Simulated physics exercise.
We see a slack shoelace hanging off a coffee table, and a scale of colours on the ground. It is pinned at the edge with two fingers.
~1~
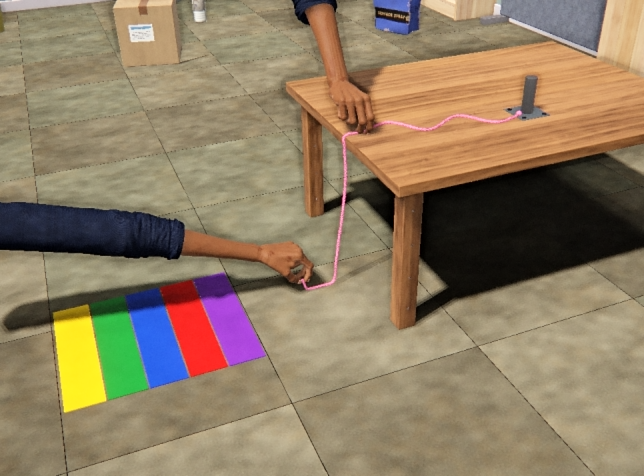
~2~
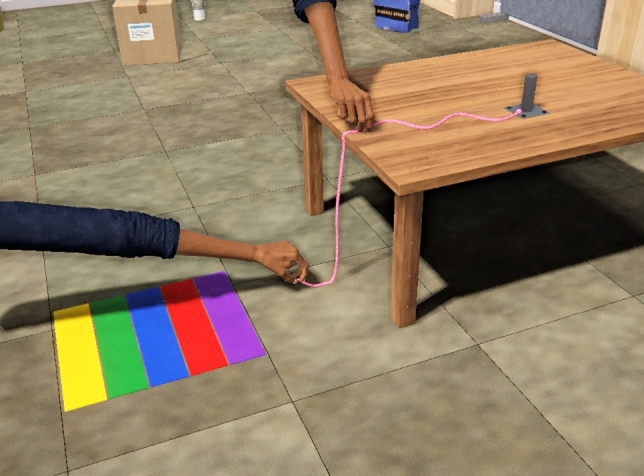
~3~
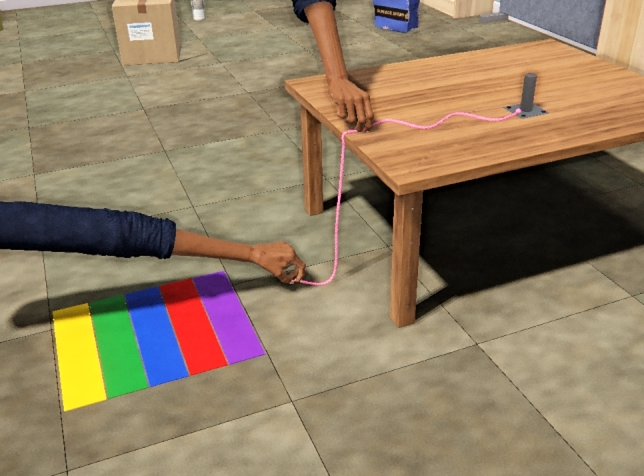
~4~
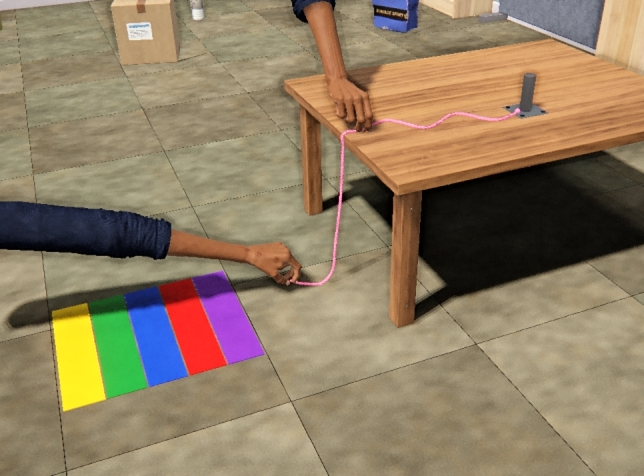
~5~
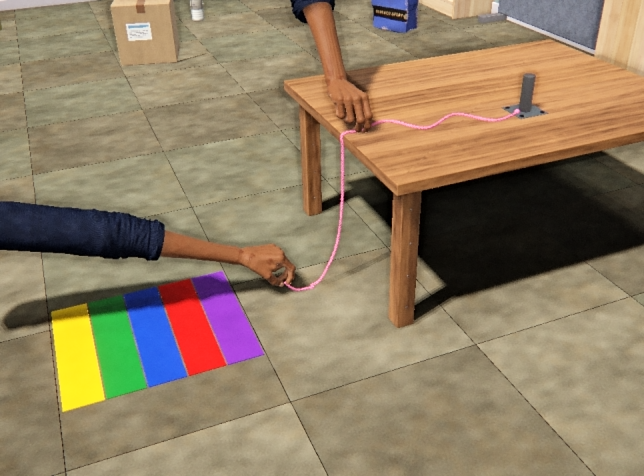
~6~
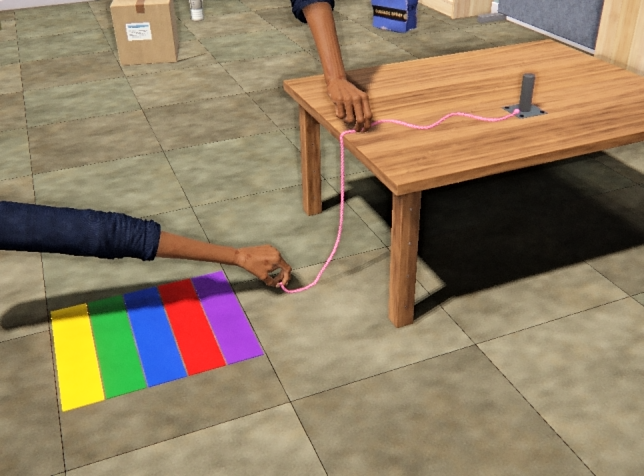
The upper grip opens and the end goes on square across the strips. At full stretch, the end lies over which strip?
Over the blue strip.
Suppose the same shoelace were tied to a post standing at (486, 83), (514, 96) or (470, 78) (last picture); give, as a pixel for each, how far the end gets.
(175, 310), (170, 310) and (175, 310), roughly.
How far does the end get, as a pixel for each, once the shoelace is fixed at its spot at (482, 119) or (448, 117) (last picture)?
Per try (px, approx.): (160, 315), (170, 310).
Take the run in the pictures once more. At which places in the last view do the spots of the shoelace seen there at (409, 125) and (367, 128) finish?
First point (383, 129), second point (336, 146).
Soon after, end near (205, 302); over purple.
Then, end near (169, 311); over red.
At full stretch, end near (149, 316); over blue. The end stops over the blue strip.
